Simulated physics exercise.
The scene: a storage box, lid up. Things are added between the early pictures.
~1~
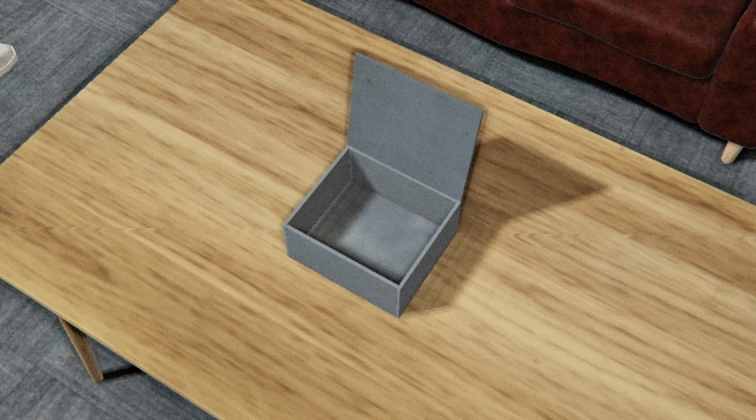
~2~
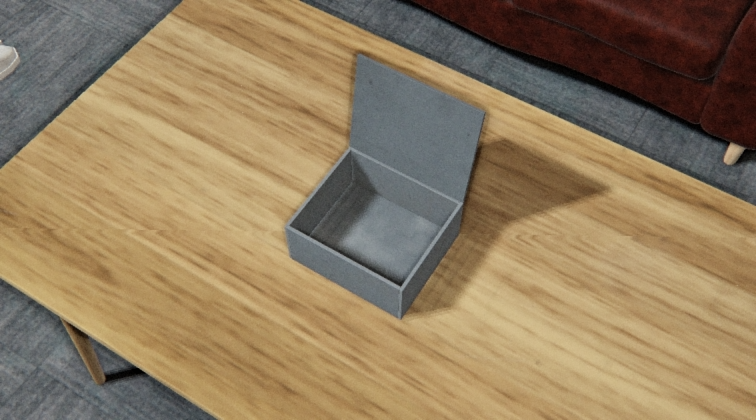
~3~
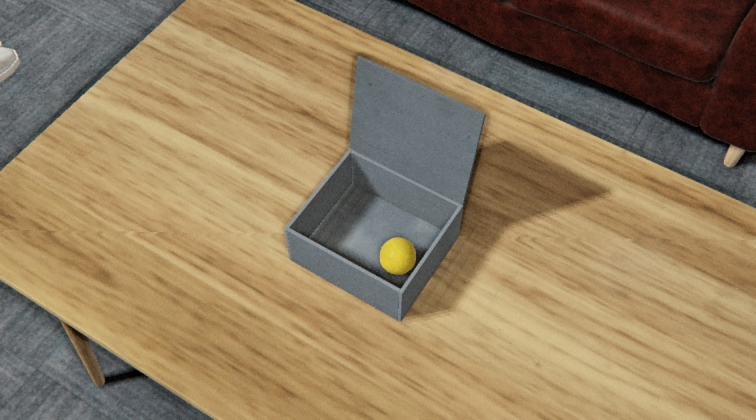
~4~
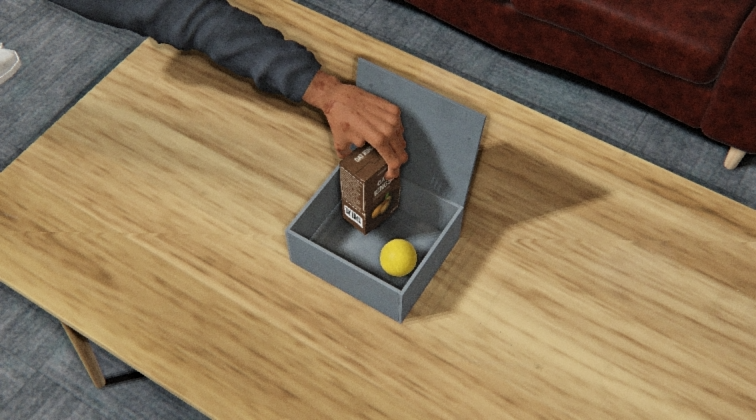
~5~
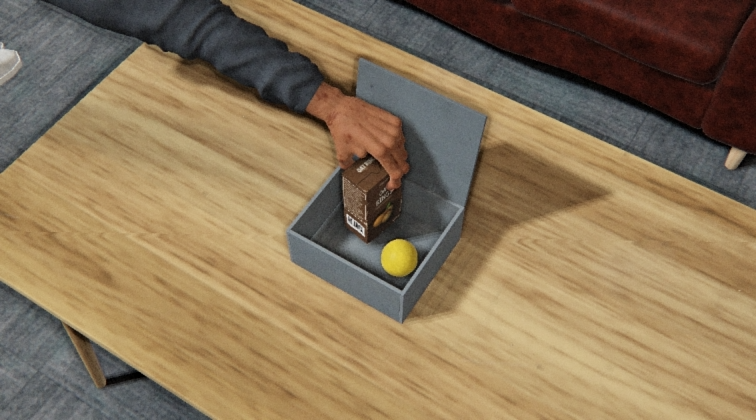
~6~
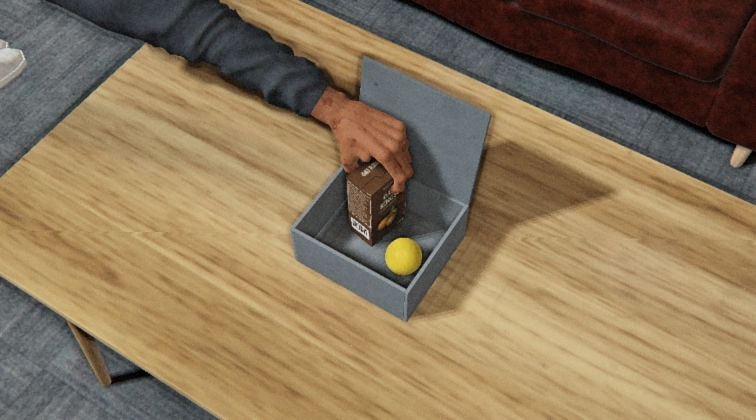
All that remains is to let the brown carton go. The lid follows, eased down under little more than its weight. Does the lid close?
Outcome: The lid is held up.
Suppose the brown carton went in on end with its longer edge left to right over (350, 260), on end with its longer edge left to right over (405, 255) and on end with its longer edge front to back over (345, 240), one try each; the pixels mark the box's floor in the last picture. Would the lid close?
In the first case it will not close; in the second case it closes; in the third case it stays ajar.
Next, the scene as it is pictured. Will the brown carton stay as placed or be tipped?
It stays as placed.
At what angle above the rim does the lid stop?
Some 70° above the rim.
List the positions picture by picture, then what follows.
In the first picture, the last thing is not in view yet.
In the second picture, the last thing is not in view yet.
In the third picture, the last thing is not in view yet; yellow lemon (398, 256).
The fourth picture shows still above its spot; brown carton (371, 185); yellow lemon (399, 258).
The fifth picture shows still above its spot; brown carton (373, 195); yellow lemon (399, 258).
The sixth picture shows in place under the hand; brown carton (377, 199); yellow lemon (404, 257).
Then, 0.90 s after the last picture, lid starting down.
Then, 1.10 s after the last picture, brown carton resting near (377, 199).
Then, 1.30 s after the last picture, lid 79° above the rim.
Then, 1.90 s after the last picture, lid 73° above the rim.
At rest, lid 72° above the rim; both in place. Seen from the same camera at the end, brown carton near (371, 198).
